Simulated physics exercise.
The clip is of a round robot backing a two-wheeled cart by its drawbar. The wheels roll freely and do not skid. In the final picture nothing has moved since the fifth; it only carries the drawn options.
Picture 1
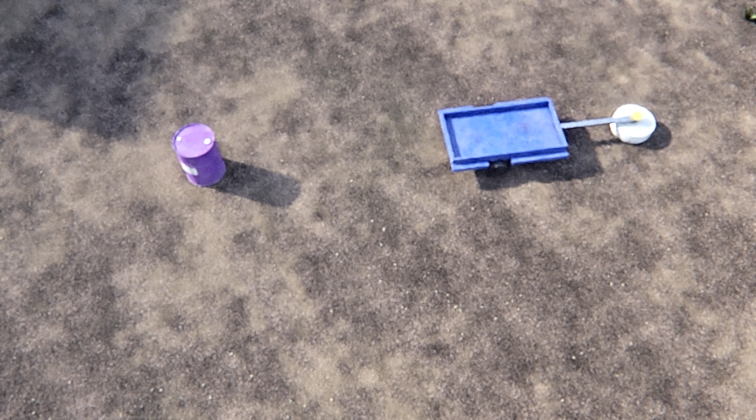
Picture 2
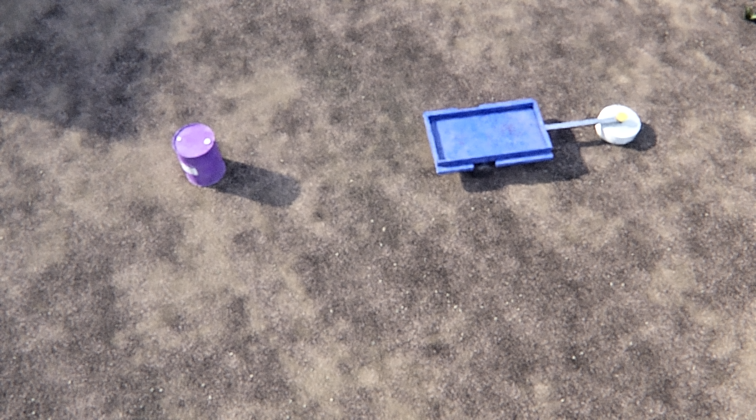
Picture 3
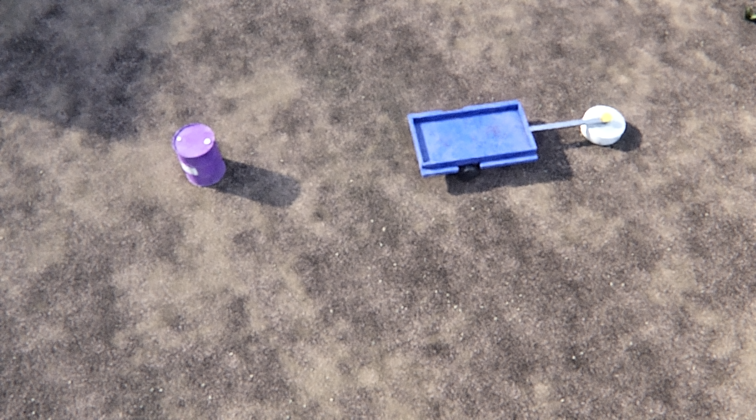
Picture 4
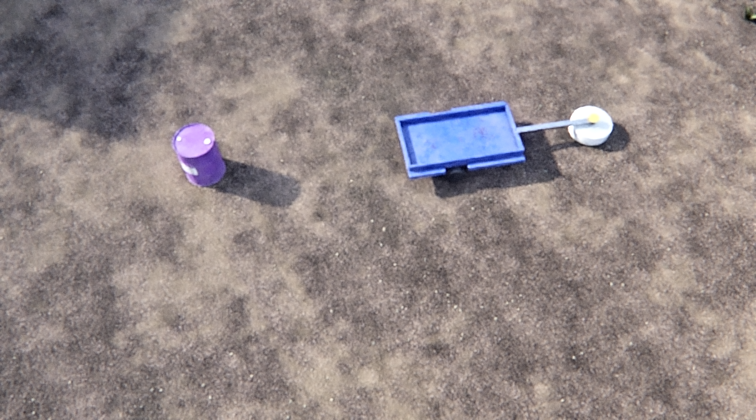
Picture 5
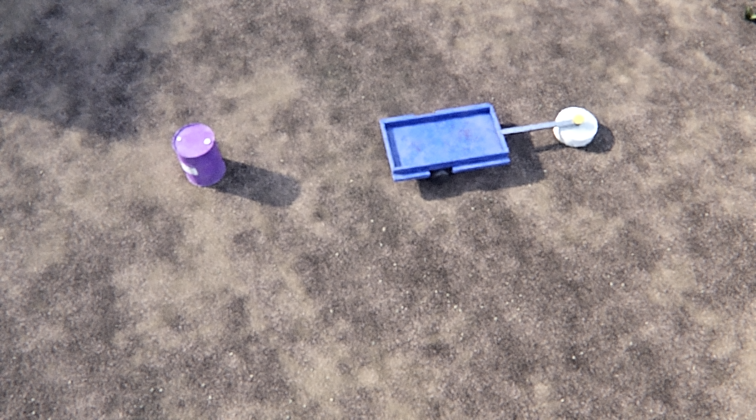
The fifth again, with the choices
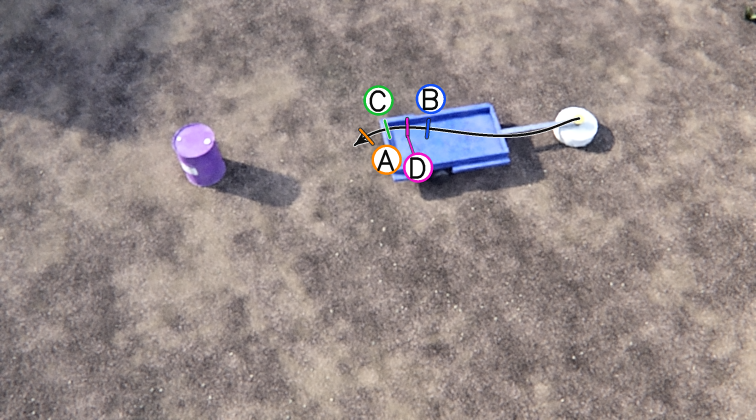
A patch of mottled brown, gritty ground is seen from high above at a slant, with a dark shadow across the upper left corner. A purple drum stands left of centre, while a blue cart sits to the right, joined by a thin grey drawbar to a round white robot. The robot backs the cart slowly and steadily leftward, narrowing the gap, as the drum and camera stay still.
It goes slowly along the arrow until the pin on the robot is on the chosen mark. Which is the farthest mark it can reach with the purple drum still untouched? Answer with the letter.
At B, and not beyond.
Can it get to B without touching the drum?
Yes.
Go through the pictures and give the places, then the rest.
In the first picture, blue cart (502, 132); purple drum (206, 170); robot (634, 122).
In the second picture, robot (619, 123); blue cart (487, 134); purple drum (206, 170).
In the third picture, robot (604, 124); blue cart (472, 136); purple drum (206, 170).
In the fourth picture, robot (591, 124); blue cart (459, 138); purple drum (206, 170).
In the fifth picture, robot (576, 125); blue cart (444, 140); purple drum (206, 170).
On the marked copy, A at (366, 137); B at (428, 129); C at (387, 129); D at (407, 127); the route from (579, 118) via (463, 133) to (355, 145).
With B. Early on, robot (527, 141), cart (389, 147).
Further on, robot (475, 141), cart (335, 152).
At the end, robot (427, 135), cart (289, 159); nothing has been touched.
As for the rest, A is too far, the drum has been hit; C is too far, the drum has been hit; D is too far, the drum has been hit.
